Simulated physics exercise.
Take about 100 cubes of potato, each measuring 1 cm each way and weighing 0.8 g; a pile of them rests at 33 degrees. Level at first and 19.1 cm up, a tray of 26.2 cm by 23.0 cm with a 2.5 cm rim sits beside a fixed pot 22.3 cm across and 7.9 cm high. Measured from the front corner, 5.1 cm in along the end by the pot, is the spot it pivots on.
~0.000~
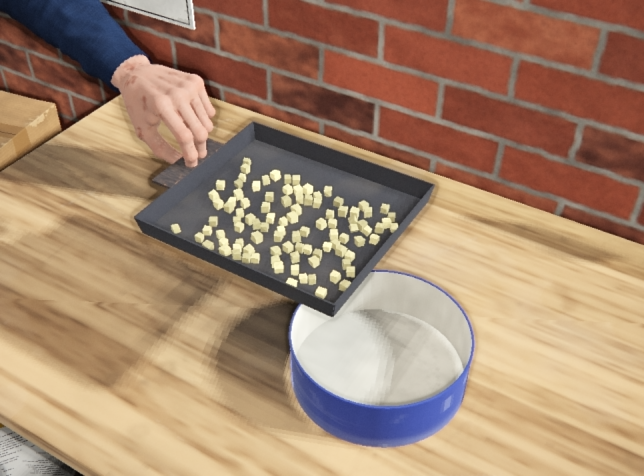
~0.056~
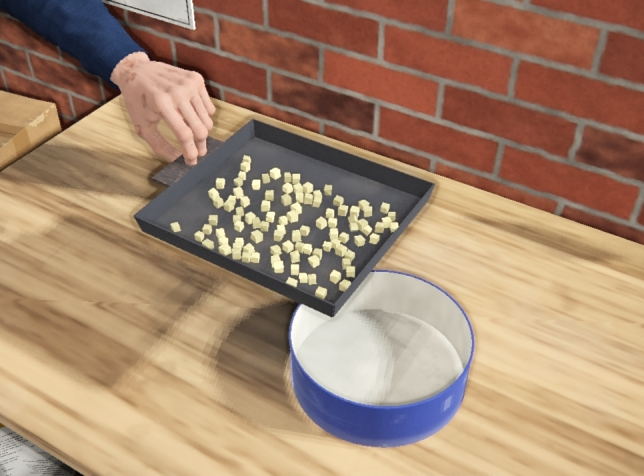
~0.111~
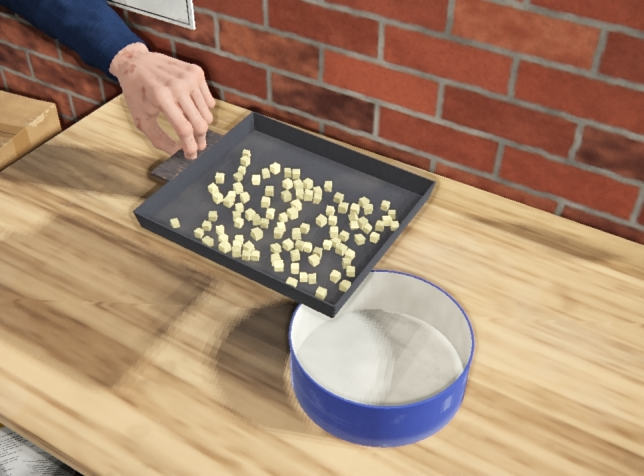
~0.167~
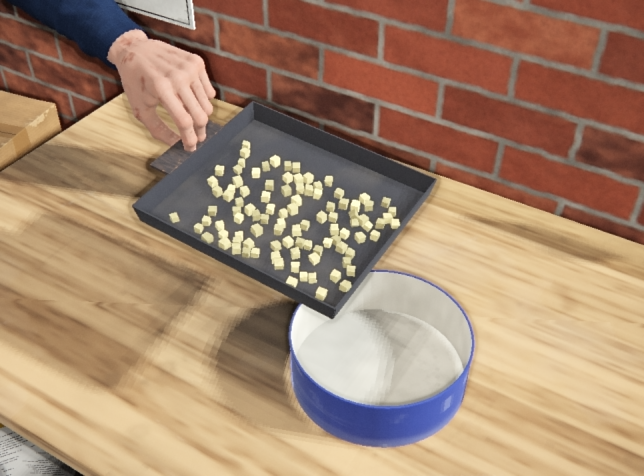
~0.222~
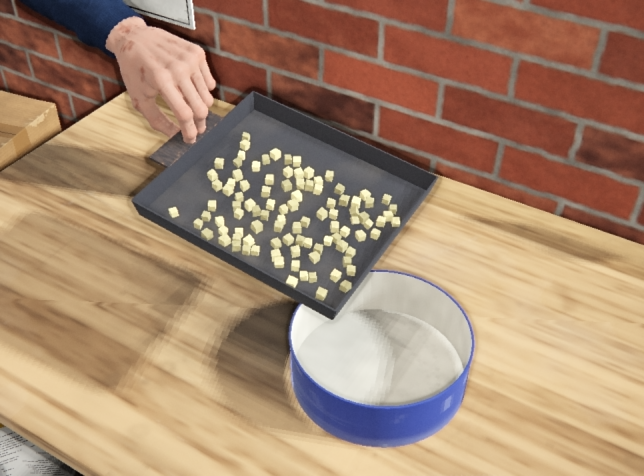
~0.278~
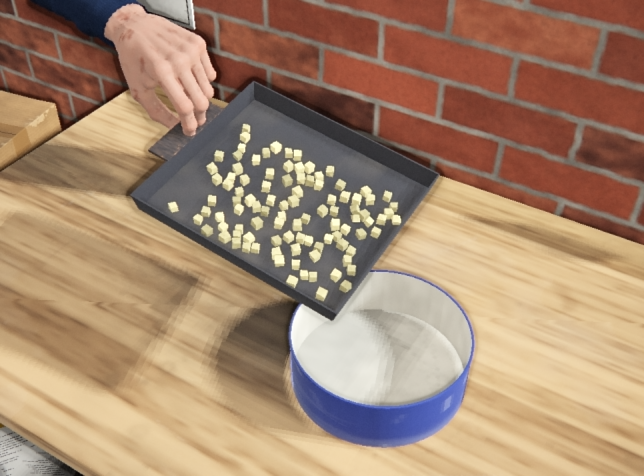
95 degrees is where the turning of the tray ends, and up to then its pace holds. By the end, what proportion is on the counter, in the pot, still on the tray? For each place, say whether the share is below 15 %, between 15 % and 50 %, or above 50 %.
Counter: Above 50 %; pot: Between 15 % and 50 %; tray: Below 15 %.
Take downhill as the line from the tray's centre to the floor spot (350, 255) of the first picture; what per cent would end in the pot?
My guess is roughly 75 percent.
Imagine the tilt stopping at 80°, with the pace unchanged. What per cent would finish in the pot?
That would give about 5 per cent.
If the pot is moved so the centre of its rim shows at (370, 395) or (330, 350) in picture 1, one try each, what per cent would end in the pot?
Roughly 100 and 80 percent.
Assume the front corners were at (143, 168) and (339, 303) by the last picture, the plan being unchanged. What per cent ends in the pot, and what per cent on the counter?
You'd end with pot at 75 and counter at 10.
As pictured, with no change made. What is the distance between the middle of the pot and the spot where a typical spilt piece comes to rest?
20 cm.
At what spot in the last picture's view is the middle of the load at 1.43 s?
Around (339, 289).
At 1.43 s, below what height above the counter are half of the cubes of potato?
The halfway mark sits at about 22 cm.
Then, at 0.97 s, tilt 51 degrees; the tray holds 100 %, the pot 0 %.
After 1.43 s, tilt 77 degrees; the tray holds 85 %, the pot 0 %.
After 1.96 s, tilt 95 degrees; the tray holds 40 %, the pot 0 %.
At rest (3.3 s), counter 65 %, pot 35 %, tray 5 %.
